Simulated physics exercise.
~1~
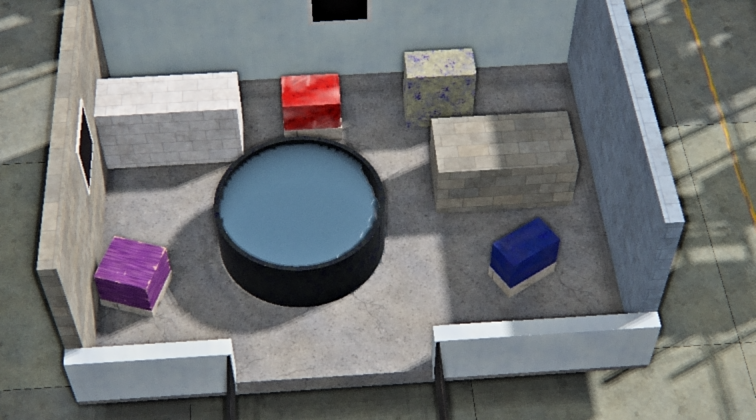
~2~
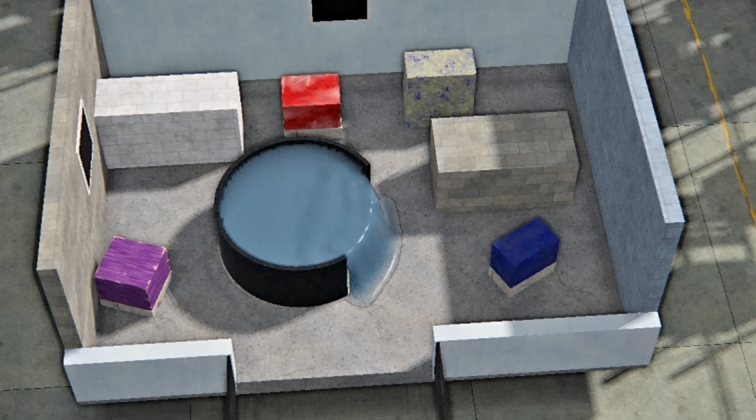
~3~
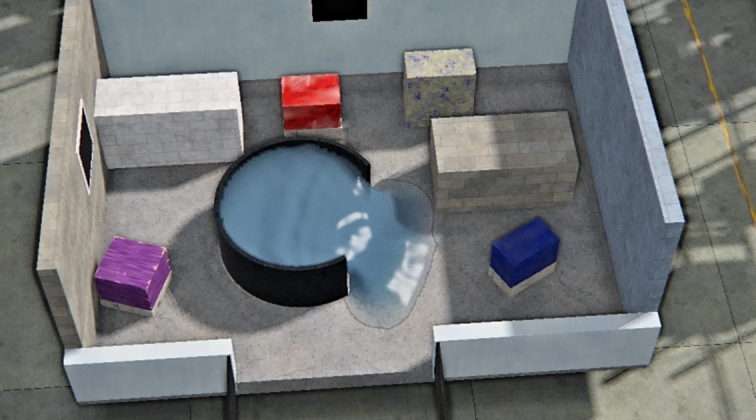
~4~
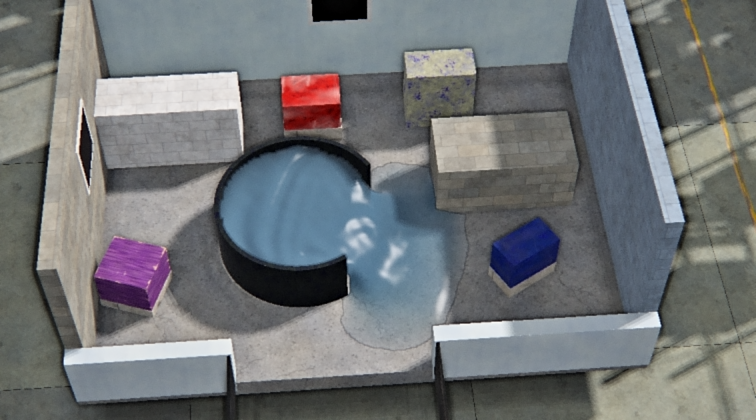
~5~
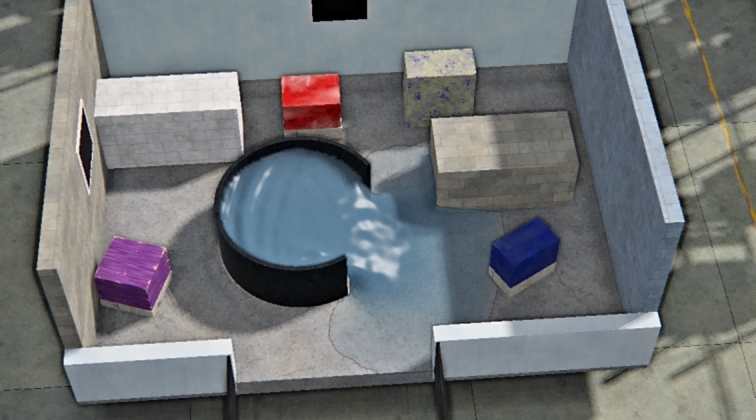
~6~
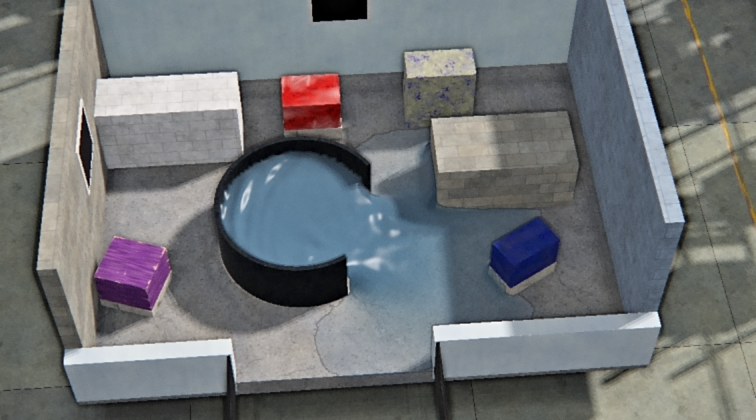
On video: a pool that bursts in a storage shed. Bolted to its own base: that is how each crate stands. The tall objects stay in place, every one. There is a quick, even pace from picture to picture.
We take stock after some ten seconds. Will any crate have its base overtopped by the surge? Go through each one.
Each in turn: The red crate is spared, the blue crate is overtopped, the purple crate is spared.
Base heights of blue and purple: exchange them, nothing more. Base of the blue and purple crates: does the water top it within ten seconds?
Blue: Is reached; purple: Stays clear.
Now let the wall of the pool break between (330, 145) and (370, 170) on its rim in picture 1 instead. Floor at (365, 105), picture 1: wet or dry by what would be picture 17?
I reckon it ends up drenched.
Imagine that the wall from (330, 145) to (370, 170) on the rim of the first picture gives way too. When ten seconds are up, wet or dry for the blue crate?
I'd say the blue crate is untouched.
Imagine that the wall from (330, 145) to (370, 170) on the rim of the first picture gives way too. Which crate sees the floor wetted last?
The one in purple, by my reading.
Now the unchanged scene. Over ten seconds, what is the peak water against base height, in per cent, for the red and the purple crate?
Taking them in the order asked, 60 percent and 80 percent.
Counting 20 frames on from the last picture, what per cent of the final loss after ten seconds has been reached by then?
Near 20 in a hundred.
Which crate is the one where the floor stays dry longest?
That one's the crate marked purple.
A moment on, water covers 35 % of the floor; the red crate water round its plinth, the blue crate water round its plinth, the purple crate not reached.
Next, water covers 50 % of the floor; the red crate water round its plinth, the blue crate water round its plinth, the purple crate not reached.
Then, water covers 65 % of the floor; the red crate water round its plinth, the blue crate water round its plinth, the purple crate not reached.
Later, water covers 85 % of the floor; the red crate water round its plinth, the blue crate water round its plinth, the purple crate water round its plinth.
In the end, water covers 100 % of the floor; the red crate stayed above the water, the blue crate was topped, the purple crate stayed above the water.
